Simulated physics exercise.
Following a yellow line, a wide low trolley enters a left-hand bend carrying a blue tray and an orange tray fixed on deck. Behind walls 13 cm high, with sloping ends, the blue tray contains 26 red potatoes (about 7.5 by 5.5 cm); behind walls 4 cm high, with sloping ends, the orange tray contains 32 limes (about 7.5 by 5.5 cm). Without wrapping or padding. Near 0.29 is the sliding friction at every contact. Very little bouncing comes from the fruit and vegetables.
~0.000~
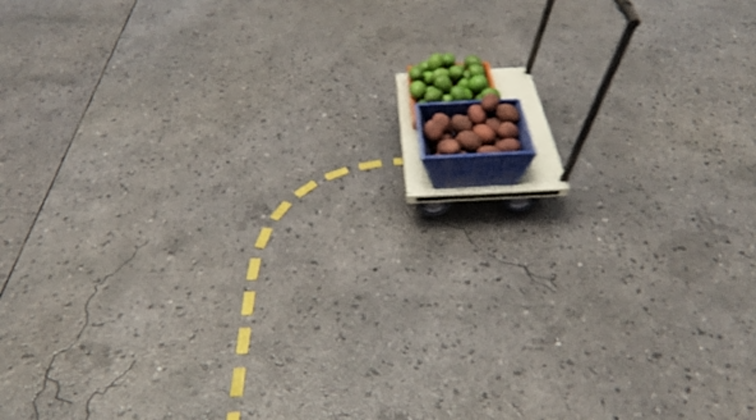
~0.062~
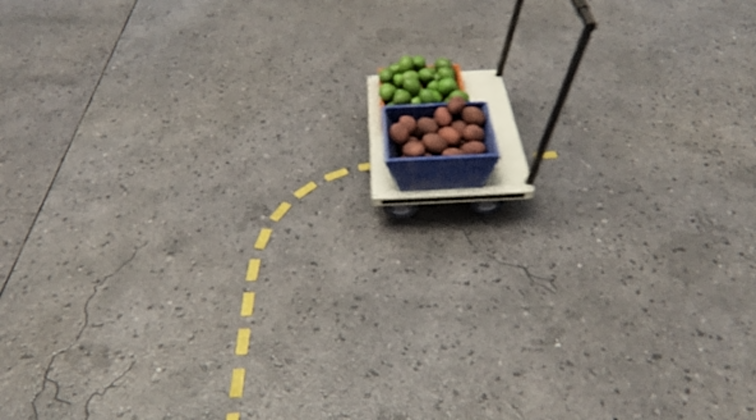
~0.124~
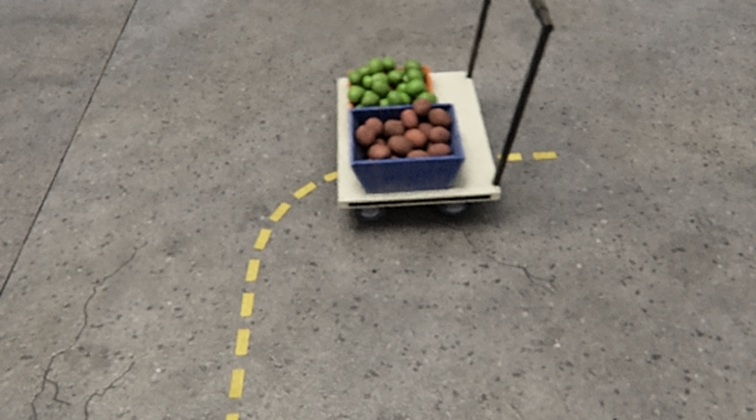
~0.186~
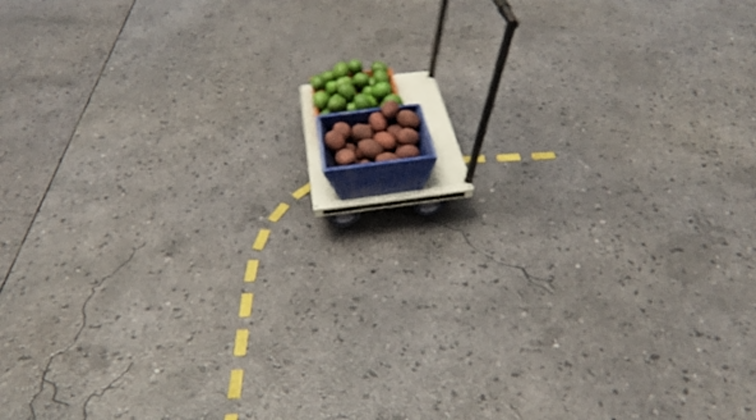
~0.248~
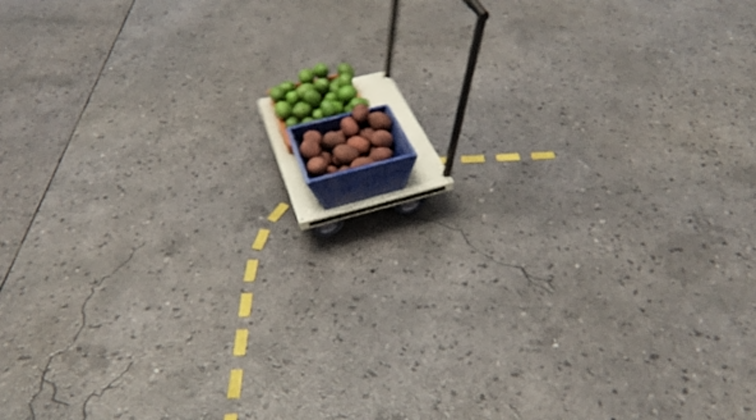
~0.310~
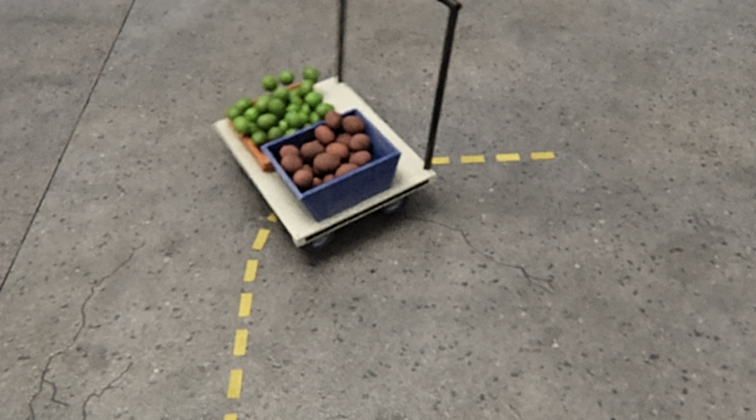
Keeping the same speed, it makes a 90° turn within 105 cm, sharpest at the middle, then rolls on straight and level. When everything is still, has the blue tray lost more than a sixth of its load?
No.
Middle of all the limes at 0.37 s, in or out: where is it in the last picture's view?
Around (248, 133) in pixels.
After 0.37 s, the blue tray has all 26 and the orange tray is down by 7 of 32.
After 0.48 s, the blue tray has all 26 and the orange tray is down by 11 of 32.
After 0.65 s, the blue tray has all 26 and the orange tray is down by 13 of 32.
When it is over (at 1.11 s), the blue tray has all 26 and the orange tray is down by 15 of 32. Asked share, 0 of 26, 0 per cent.
